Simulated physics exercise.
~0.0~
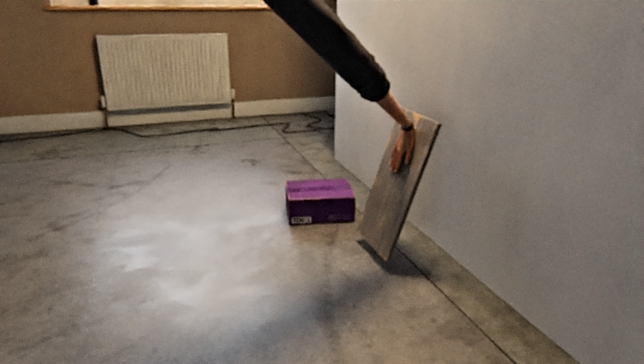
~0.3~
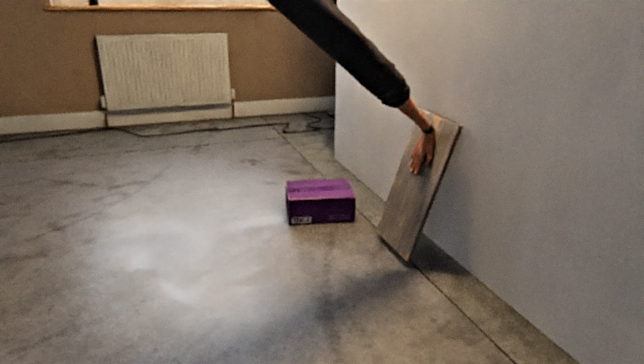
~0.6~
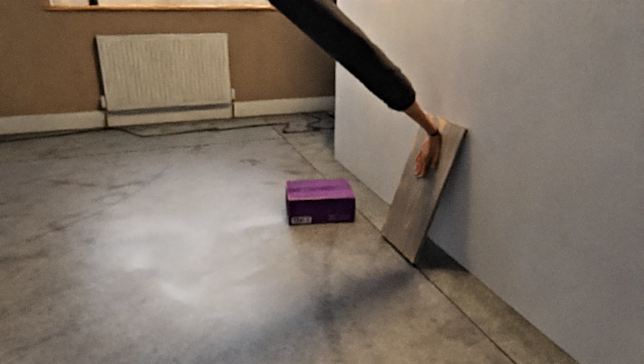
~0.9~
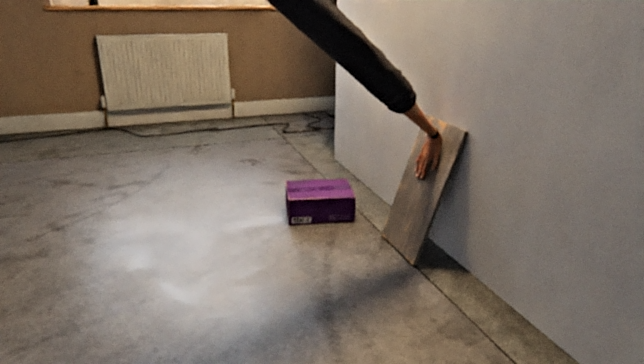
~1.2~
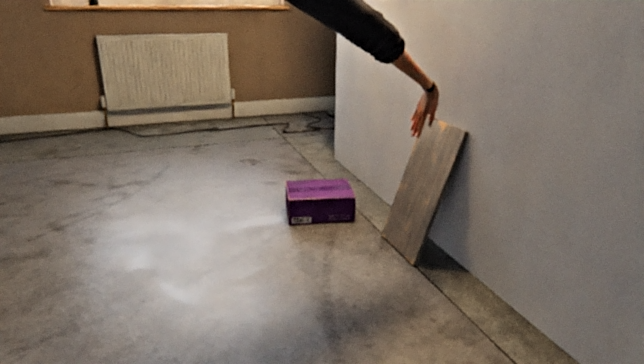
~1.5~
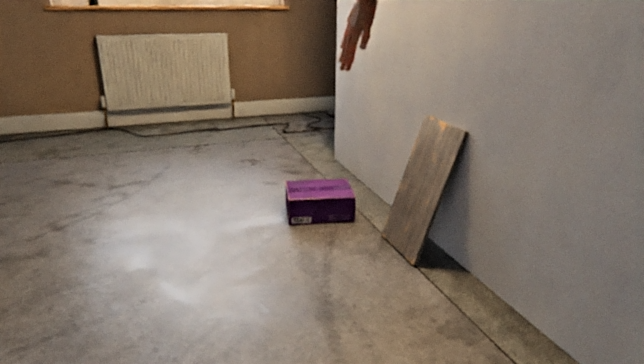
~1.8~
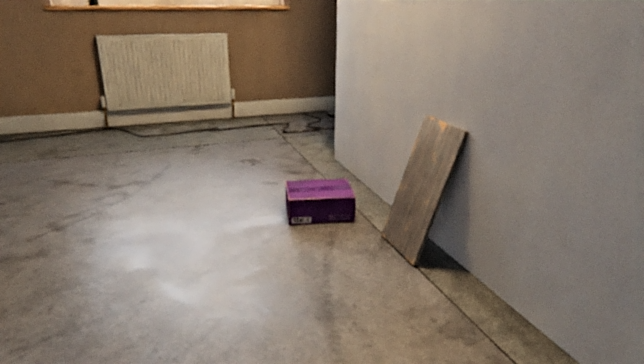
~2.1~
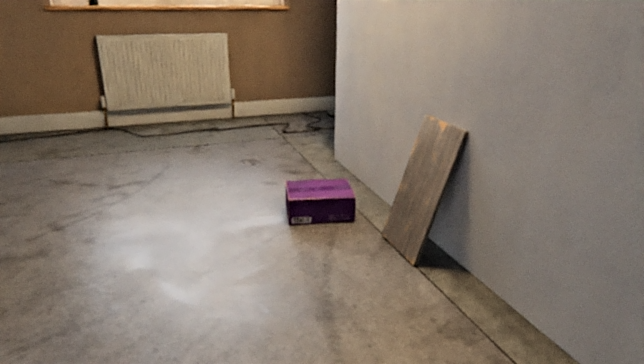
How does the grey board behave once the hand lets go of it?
The board holds its place, staying propped at a slant against the wall without slipping.
Bare room with a purple box, an arm leaning a grey board against the wall, letting go, and the board staying propped.
